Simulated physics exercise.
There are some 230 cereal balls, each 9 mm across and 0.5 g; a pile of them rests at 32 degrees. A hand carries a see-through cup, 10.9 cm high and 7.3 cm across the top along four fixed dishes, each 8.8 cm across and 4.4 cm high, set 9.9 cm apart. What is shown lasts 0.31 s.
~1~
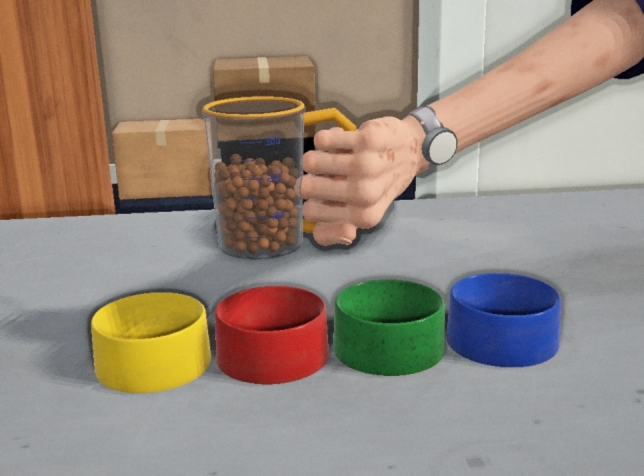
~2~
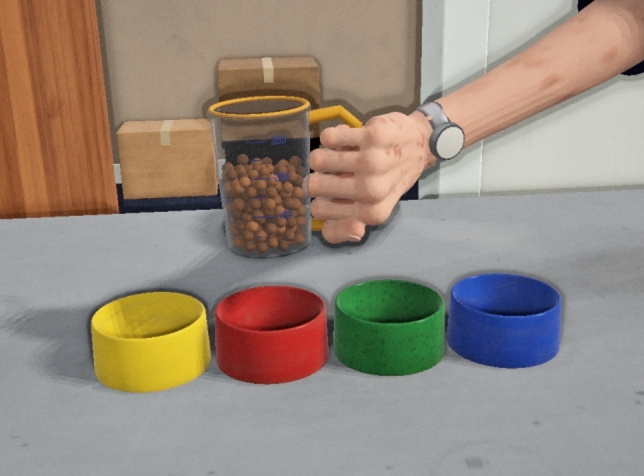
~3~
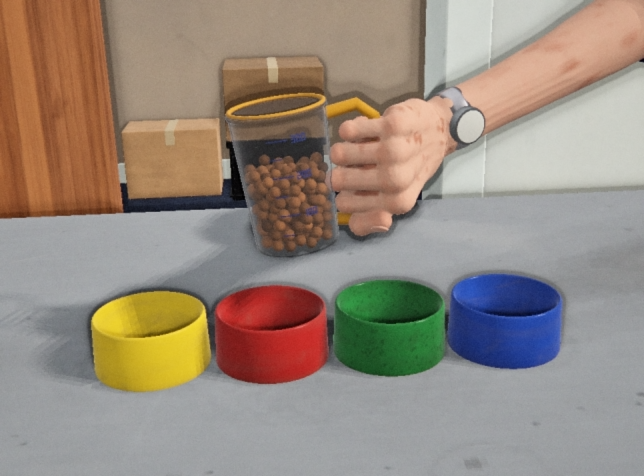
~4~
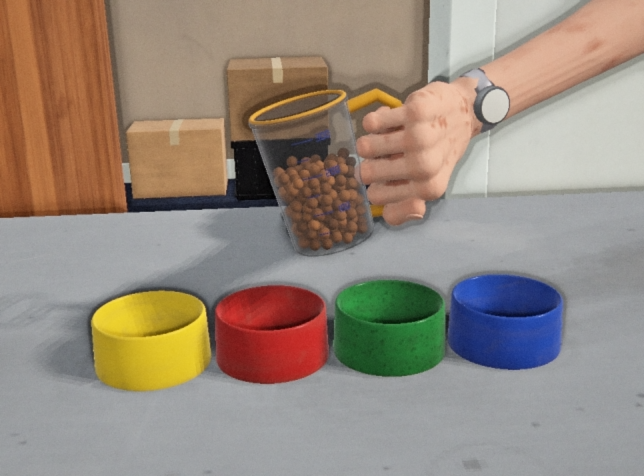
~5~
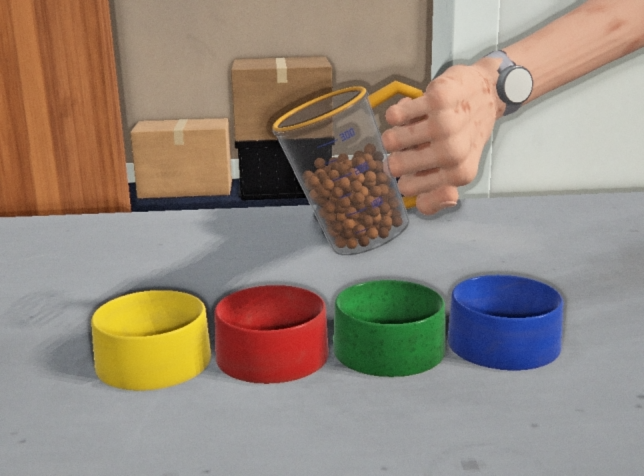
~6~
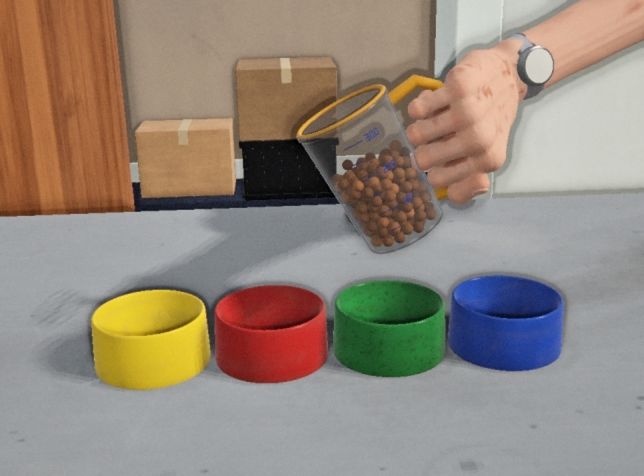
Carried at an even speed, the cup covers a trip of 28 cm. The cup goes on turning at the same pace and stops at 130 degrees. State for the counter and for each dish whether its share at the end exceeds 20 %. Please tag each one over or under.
Red dish - under; blue dish - over; green dish - under; yellow dish - under; counter - under.
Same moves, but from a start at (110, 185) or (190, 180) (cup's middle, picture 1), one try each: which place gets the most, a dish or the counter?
The winner: Green; blue.
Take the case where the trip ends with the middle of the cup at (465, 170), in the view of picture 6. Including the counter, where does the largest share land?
Result: Biggest portion at green.
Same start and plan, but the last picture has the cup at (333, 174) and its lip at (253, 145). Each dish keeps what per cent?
Dish by dish: Red 0 per cent, blue 90 per cent, green 10 per cent, yellow 0 per cent.
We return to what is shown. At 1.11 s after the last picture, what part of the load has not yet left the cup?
I'd say close to 5 per cent.
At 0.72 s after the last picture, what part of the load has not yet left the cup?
About 100 per cent.
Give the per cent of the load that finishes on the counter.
I'd put it near 0 per cent.
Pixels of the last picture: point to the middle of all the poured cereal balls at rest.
In the last view, approximately (508, 317).
Then, 0.43 s after the last picture, tilt 77 degrees; cup holds 100 %.
Then, 0.72 s after the last picture, tilt 110 degrees; cup holds 100 %.
Then, 1.11 s after the last picture, tilt 130 degrees; cup holds 5 %, blue 95 %.
In the end, red 0 %, blue 100 %, green 0 %, yellow 0 %, counter 0 %.
